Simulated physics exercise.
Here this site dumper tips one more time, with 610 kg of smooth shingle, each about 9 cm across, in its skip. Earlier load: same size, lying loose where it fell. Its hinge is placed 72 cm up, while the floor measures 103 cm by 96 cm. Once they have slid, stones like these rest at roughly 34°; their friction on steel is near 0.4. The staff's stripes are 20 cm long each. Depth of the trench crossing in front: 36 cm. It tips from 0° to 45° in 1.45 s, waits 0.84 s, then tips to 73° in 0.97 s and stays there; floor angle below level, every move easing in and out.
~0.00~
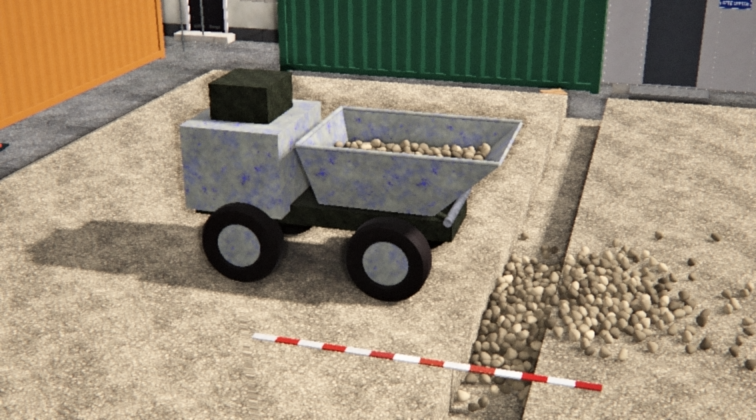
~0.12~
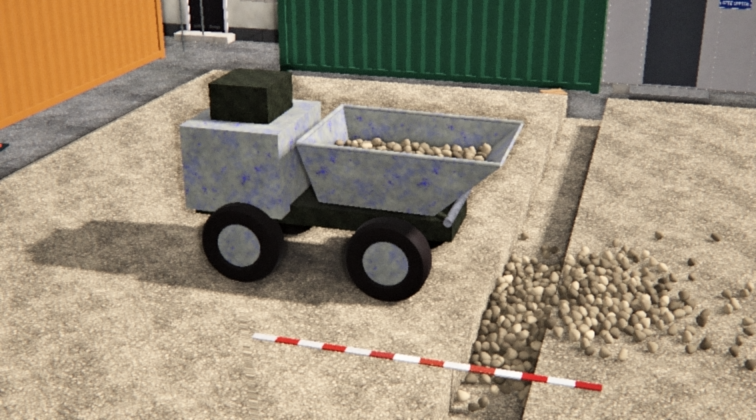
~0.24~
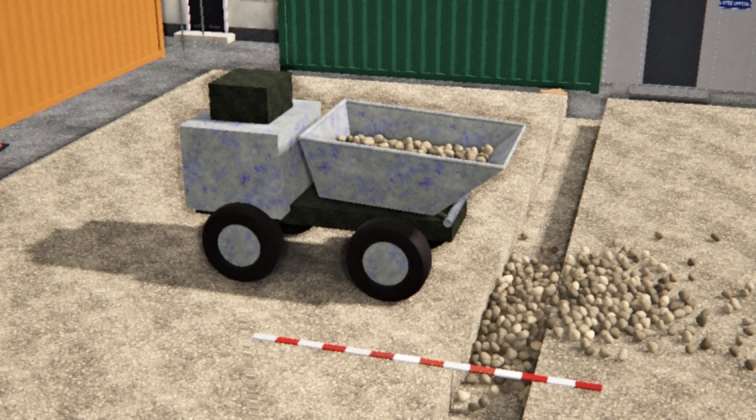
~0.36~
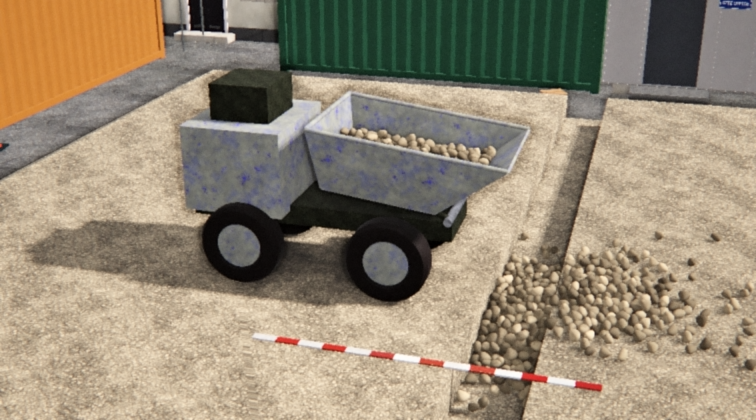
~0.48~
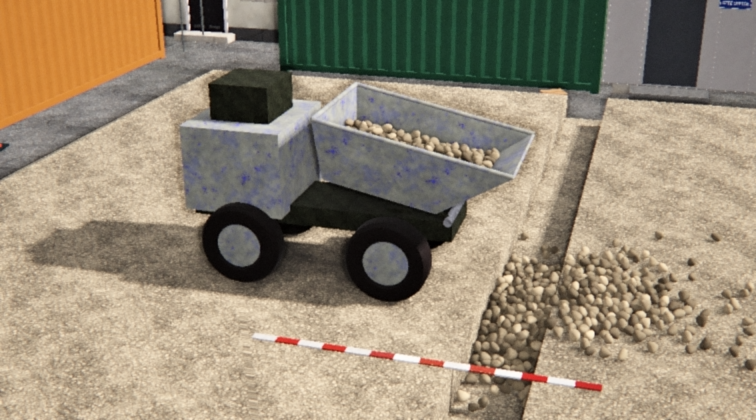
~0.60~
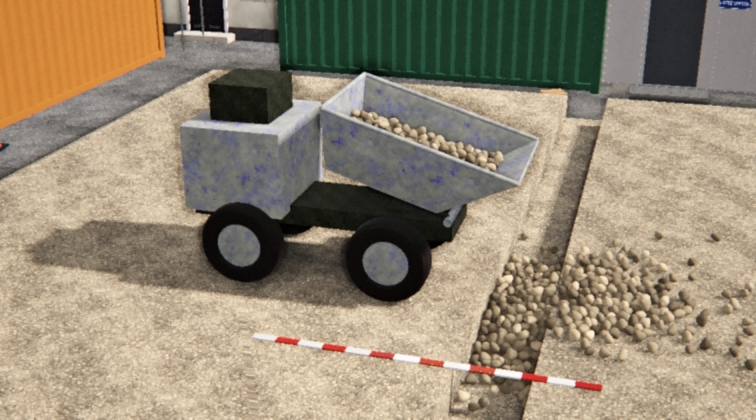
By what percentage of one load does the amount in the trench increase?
43 %.
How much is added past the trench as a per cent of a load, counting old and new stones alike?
I'd say some 55 per cent of a load.
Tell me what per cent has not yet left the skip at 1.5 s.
Roughly 100 parts in a hundred of the load.
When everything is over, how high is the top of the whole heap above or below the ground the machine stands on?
It reaches near 32 cm up from the ground.
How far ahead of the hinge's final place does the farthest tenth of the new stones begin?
I'd estimate about 160 cm.
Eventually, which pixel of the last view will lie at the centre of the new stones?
Around (571, 286) in the last picture.
After 1.1 s the floor is at 38°; in per cent of one load, 100 in the skip, 66 in the trench, 34 past the trench; the foremost stones are past the picture's edge.
After 1.5 s the floor is at 45°; in per cent of one load, 100 in the skip, 66 in the trench, 34 past the trench; the foremost stones are past the picture's edge.
After 3.7 s the floor is at 73°; in per cent of one load, 16 in the skip, 97 in the trench, 88 past the trench; the foremost stones are past the picture's edge.
After 6.6 s the floor is at 73°; in per cent of one load, 0 in the skip, 109 in the trench, 91 past the trench; the foremost stones are past the picture's edge. Net gain in the trench, 43.
